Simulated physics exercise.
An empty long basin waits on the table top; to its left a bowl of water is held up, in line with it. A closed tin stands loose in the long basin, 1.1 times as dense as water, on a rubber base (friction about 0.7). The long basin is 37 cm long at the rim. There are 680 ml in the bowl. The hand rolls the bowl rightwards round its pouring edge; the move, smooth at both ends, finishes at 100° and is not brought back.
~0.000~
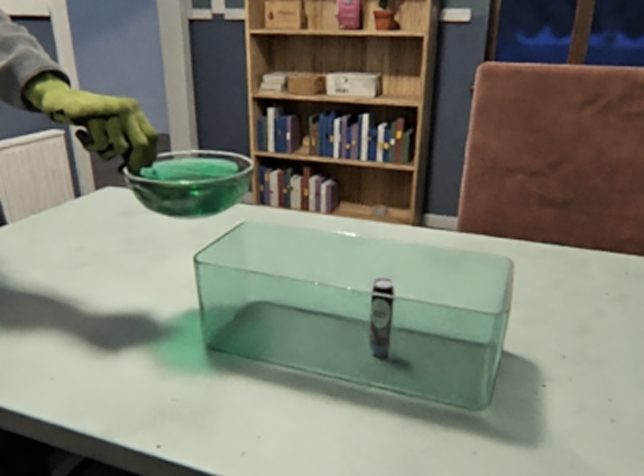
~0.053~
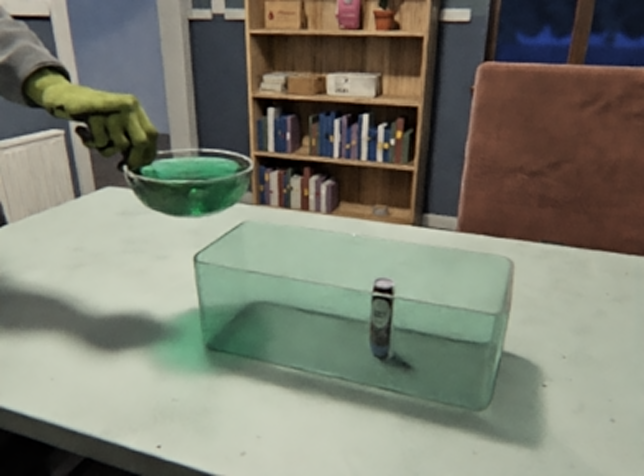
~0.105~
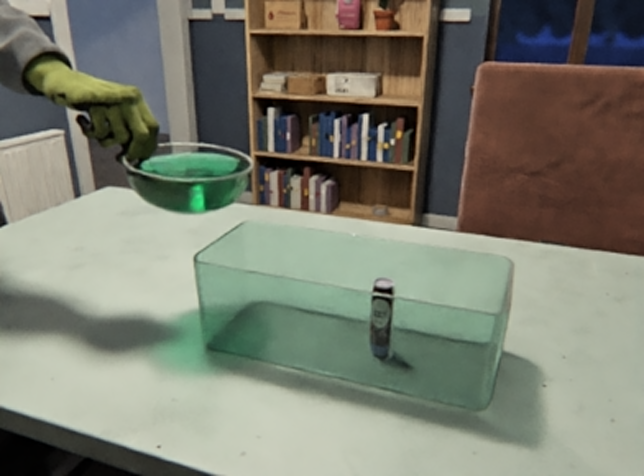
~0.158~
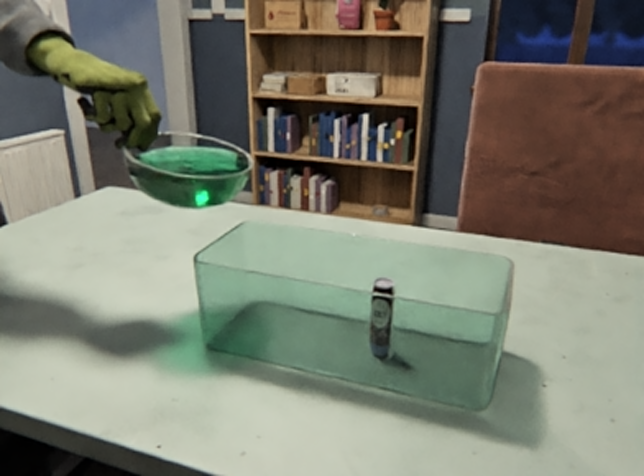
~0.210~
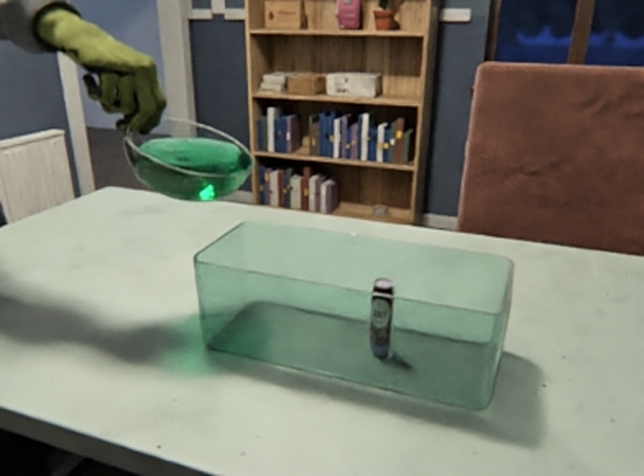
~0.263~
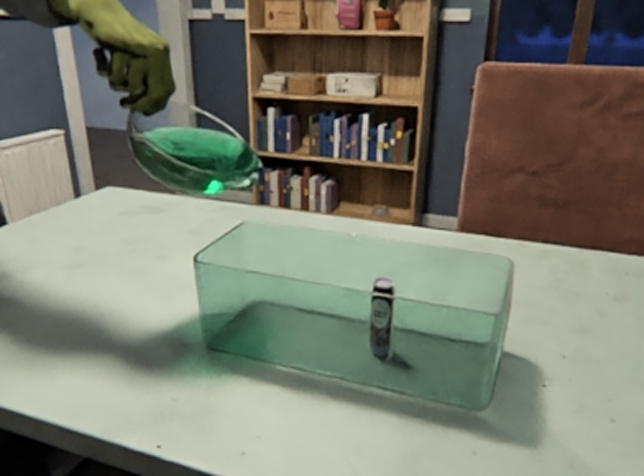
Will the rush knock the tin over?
It keeps standing.
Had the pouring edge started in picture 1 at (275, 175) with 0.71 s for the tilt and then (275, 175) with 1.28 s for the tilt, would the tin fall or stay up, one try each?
First it goes over; then it keeps standing.
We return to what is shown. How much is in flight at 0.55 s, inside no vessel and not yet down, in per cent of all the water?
Near 56 in a hundred.
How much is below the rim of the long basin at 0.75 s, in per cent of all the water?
Some 98 per cent.
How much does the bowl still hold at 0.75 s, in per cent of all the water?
Near 0 in a hundred.
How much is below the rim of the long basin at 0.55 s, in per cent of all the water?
About 30 per cent.
Then, 0.55 s in, the tilt is 88° and 13 per cent is still to pour; the tin stands where it began.
Then, 0.75 s in, the tilt is 100° and 0 per cent is still to pour; the tin stands where it began.
Then, 0.97 s in, the tilt is 100° and 0 per cent is still to pour; the tin stands where it began.
Then, 1.21 s in, the tilt is 100° and 0 per cent is still to pour; the tin stands where it began.
Finally, the tin stands where it began.
